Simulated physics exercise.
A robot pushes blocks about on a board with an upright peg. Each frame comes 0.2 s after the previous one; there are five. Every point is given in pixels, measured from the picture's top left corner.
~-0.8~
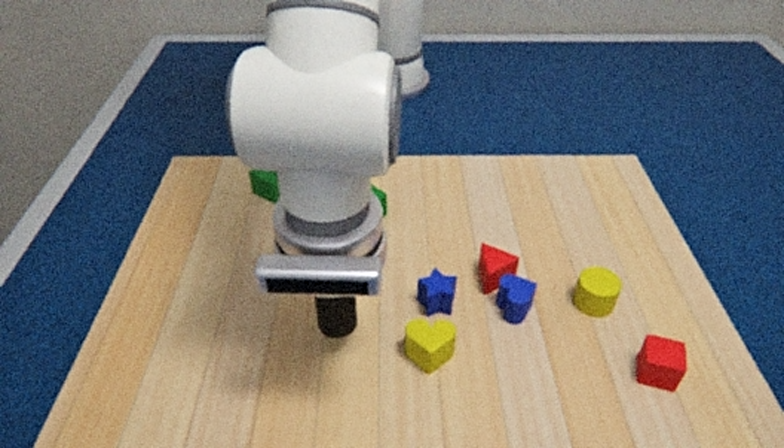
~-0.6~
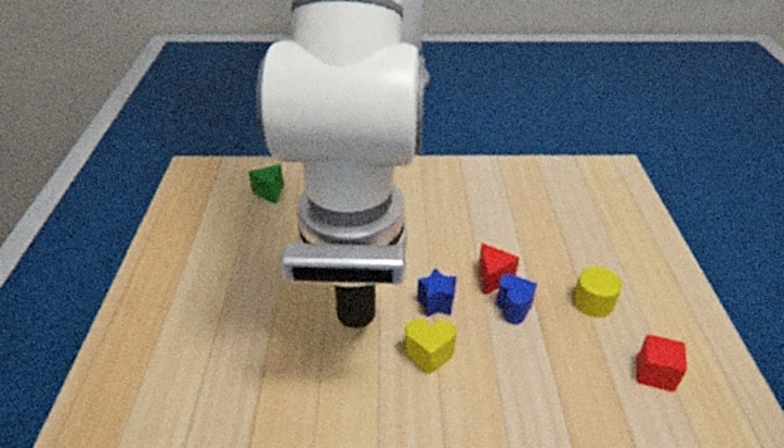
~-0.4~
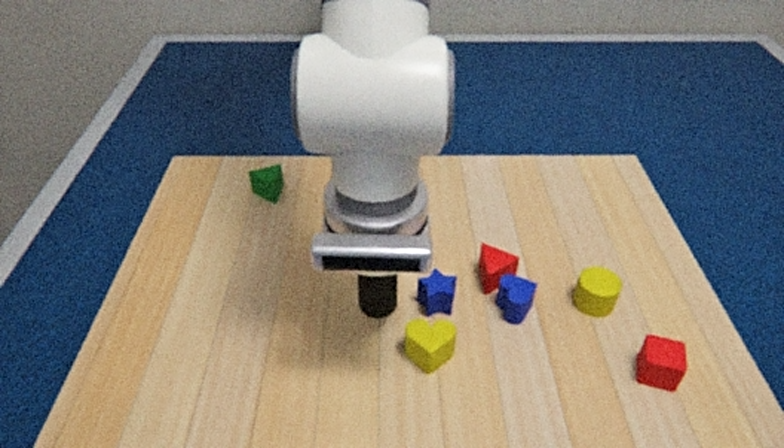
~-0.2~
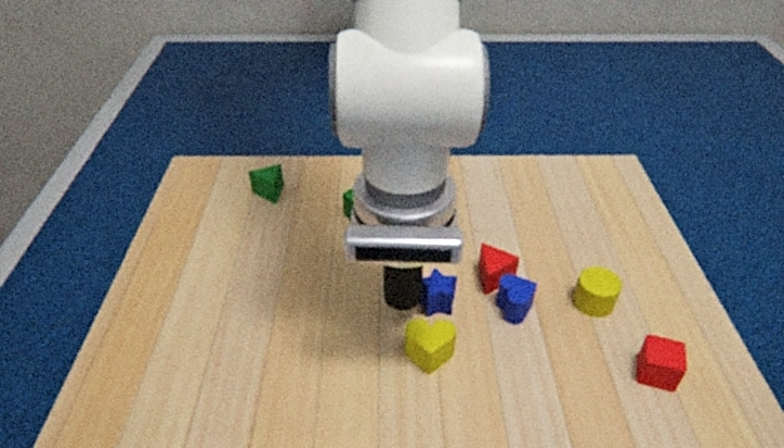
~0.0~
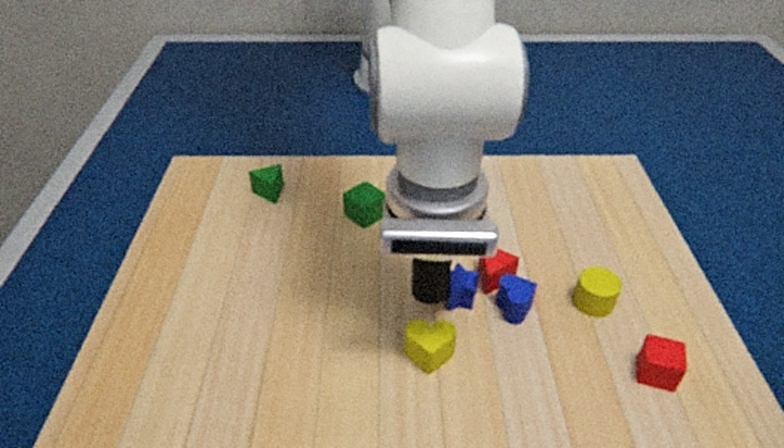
The footage shows a robot arm moving a dark upright peg rightward over a wooden board scattered with coloured blocks, passing above the yellow heart and then pushing the blue star-shaped block a short way right, toward the red block.
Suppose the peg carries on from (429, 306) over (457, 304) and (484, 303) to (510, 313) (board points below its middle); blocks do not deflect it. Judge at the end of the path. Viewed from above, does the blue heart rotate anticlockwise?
No, that is not how it ends up.
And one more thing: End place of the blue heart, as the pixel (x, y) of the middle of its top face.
My best guess is (557, 286).
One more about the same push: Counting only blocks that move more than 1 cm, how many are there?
Three or more get moved.
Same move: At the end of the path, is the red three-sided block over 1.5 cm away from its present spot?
I believe so.
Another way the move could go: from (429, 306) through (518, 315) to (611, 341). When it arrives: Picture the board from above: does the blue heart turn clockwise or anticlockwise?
Seen from overhead, it turns clockwise.
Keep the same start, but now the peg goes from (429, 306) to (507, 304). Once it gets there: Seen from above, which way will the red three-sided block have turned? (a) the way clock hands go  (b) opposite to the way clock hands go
b.
The first path, step by step. Halfway along, peg at (473, 288); blue star-shaped block at (502, 273); red three-sided block at (511, 254), turned 55° anticlockwise; blue heart at (529, 286), turned 35° clockwise.
At the end, peg at (514, 298); yellow heart unmoved; blue star-shaped block at (530, 272), turned 35° anticlockwise; red three-sided block at (520, 249), turned 75° anticlockwise; blue heart at (557, 286), turned 75° clockwise.
